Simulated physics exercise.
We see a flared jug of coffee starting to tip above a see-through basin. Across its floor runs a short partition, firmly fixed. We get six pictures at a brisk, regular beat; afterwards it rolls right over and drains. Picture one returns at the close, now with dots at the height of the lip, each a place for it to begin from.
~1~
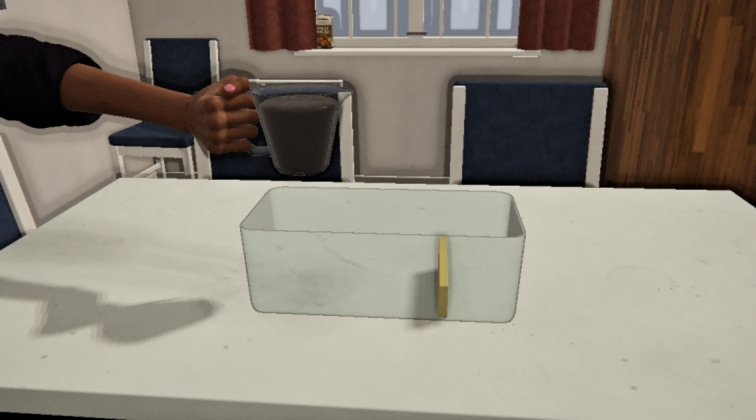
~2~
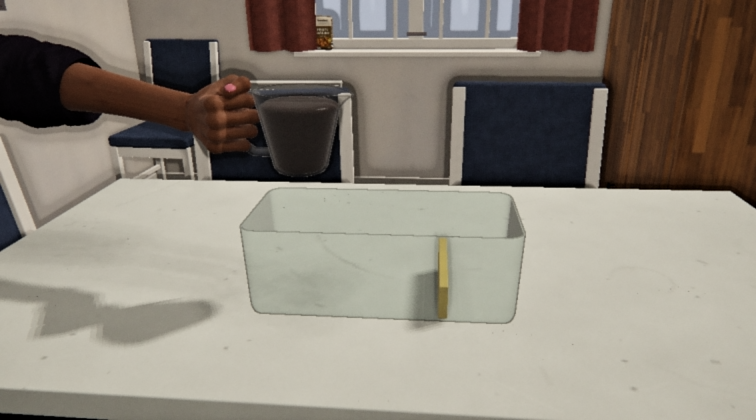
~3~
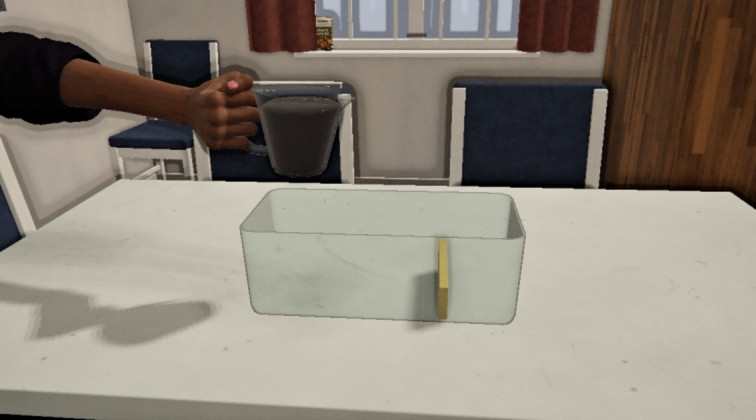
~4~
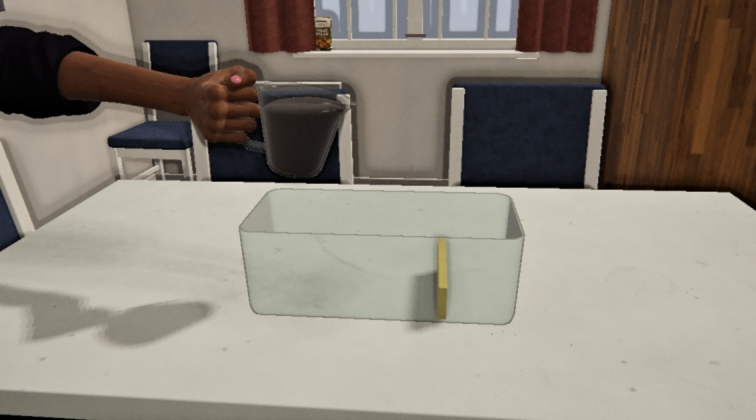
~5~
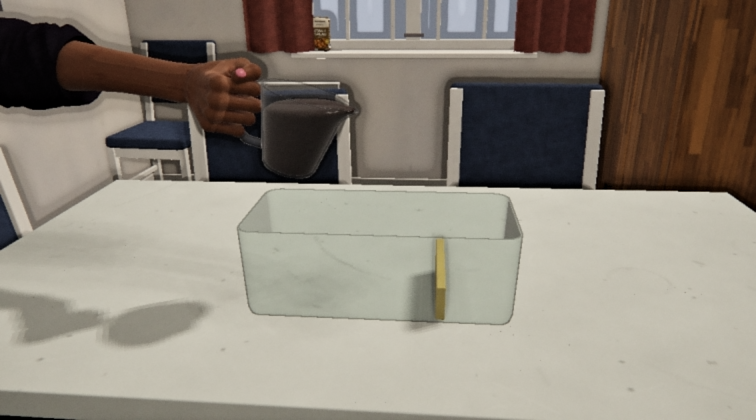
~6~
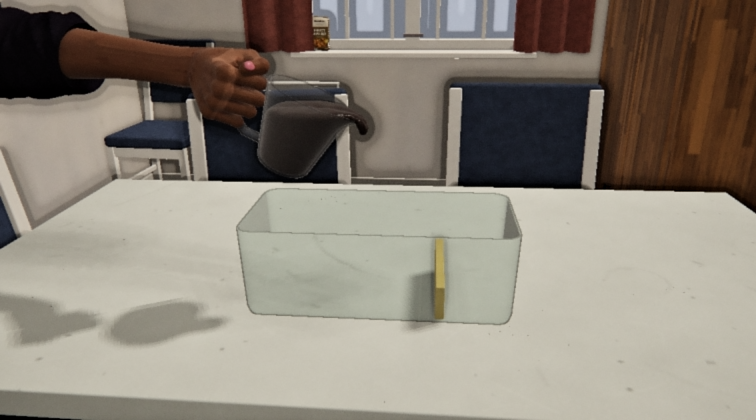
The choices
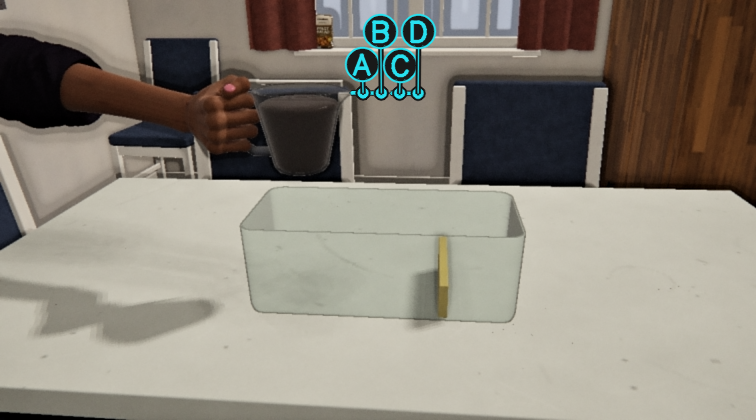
In the video, a hand holds a glass jug of dark liquid above a clear rectangular basin with a yellowish upright strip on a white table, then gradually tilts it to the right until the liquid passes over the lip.
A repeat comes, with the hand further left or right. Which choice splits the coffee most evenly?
It is C.
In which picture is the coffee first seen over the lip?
Picture 6.
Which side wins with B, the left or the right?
The left side.
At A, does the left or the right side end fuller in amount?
The left one.
On the marked copy, A at (363, 92); B at (381, 93); C at (399, 93); D at (418, 93).
With A, about 95 % ends left of the wall and 4 % right of it.
With B, about 85 % ends left of the wall and 14 % right of it.
With C, about 48 % ends left of the wall and 51 % right of it.
With D, about 19 % ends left of the wall and 80 % right of it.
